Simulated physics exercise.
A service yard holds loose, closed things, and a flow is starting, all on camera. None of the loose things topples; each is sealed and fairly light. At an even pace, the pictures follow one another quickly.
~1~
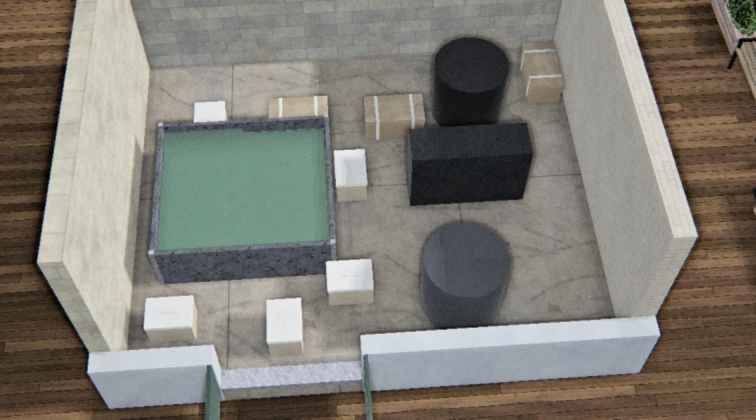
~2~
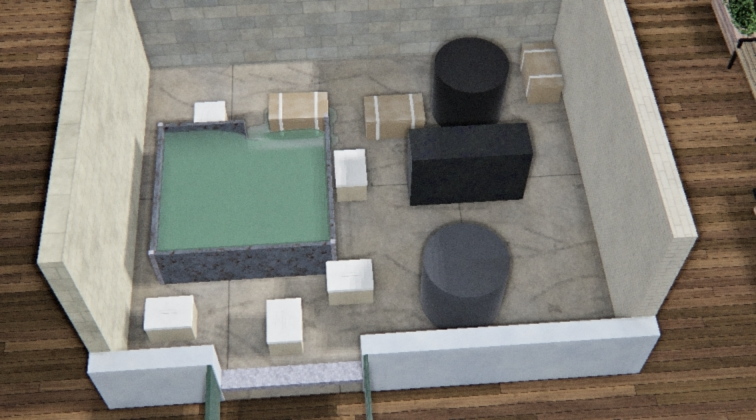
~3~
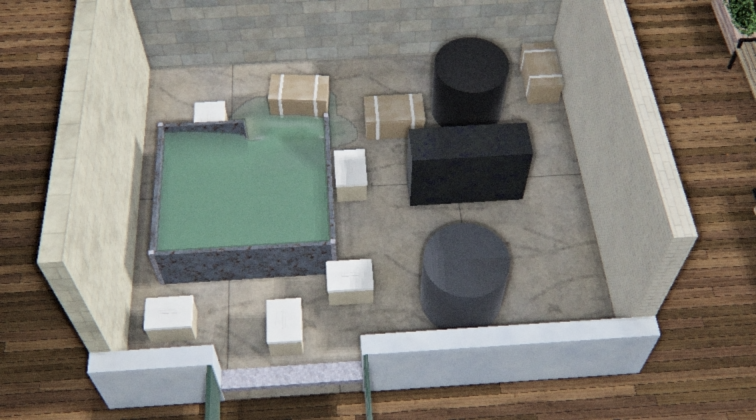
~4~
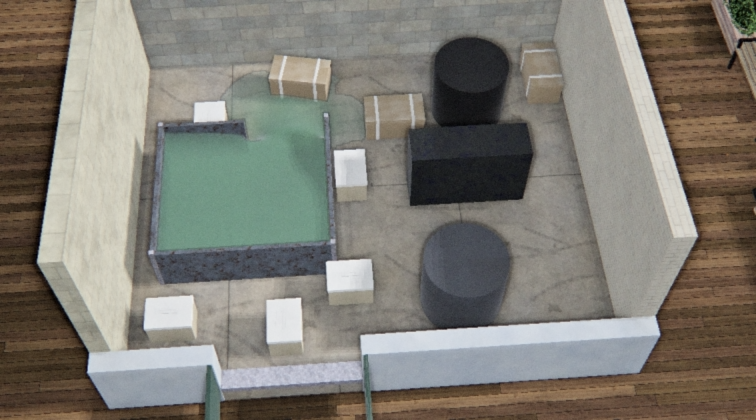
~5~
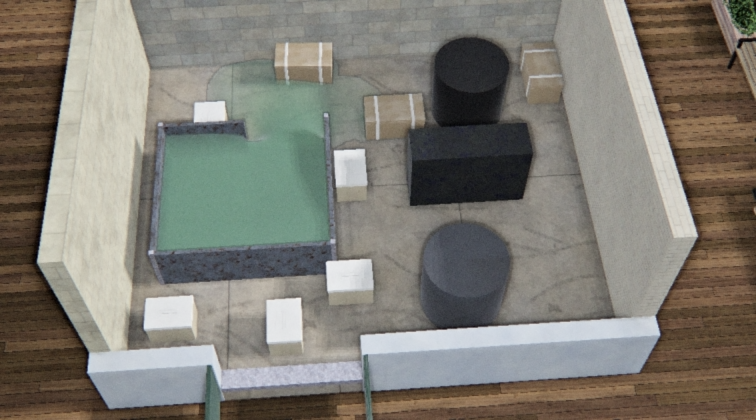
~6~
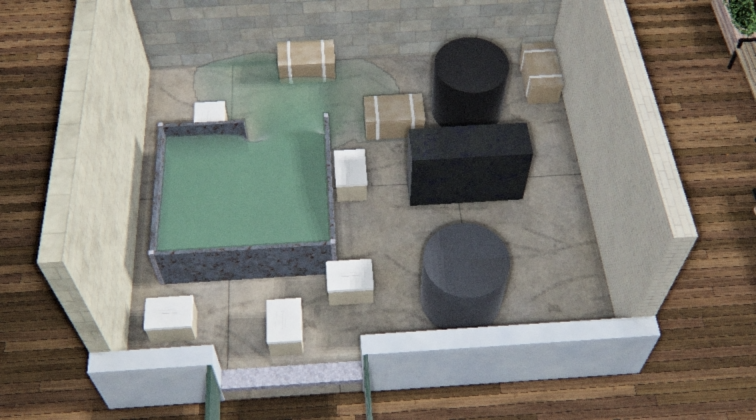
A stone tank of green water opened at its back edge and water poured out across the paved yard, pushing a strapped tan box back toward the rear wall while the other things stayed put.
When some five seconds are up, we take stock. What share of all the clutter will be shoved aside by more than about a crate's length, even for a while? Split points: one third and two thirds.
The things swept well aside make up a third to two thirds.
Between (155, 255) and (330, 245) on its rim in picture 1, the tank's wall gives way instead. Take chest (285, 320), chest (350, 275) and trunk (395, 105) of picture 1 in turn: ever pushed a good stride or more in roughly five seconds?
In turn: Swept aside, shifted that much, under that.
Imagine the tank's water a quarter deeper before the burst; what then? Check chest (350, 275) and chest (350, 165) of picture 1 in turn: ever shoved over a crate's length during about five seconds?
Fell short of it; fell short of it.
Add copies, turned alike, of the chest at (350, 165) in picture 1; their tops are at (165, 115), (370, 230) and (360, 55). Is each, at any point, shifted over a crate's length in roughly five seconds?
Shoved clear, stays put, shoved clear.
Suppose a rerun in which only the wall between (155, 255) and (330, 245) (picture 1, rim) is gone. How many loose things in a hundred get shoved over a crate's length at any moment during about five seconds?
Estimate: Close to 20 per cent.
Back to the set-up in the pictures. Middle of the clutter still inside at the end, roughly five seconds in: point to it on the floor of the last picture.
Roughly at (352, 205).
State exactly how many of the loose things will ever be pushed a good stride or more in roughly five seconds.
So the number is 4.
A moment on, 1 of 8 are well off their spots; 1 afloat.
Next, 1 of 8 are well off their spots; 1 afloat.
Later, 4 of 8 are well off their spots; 2 afloat.
In the end, 3 of 8 are well off their spots, and 4 have been at some point; 3 afloat.
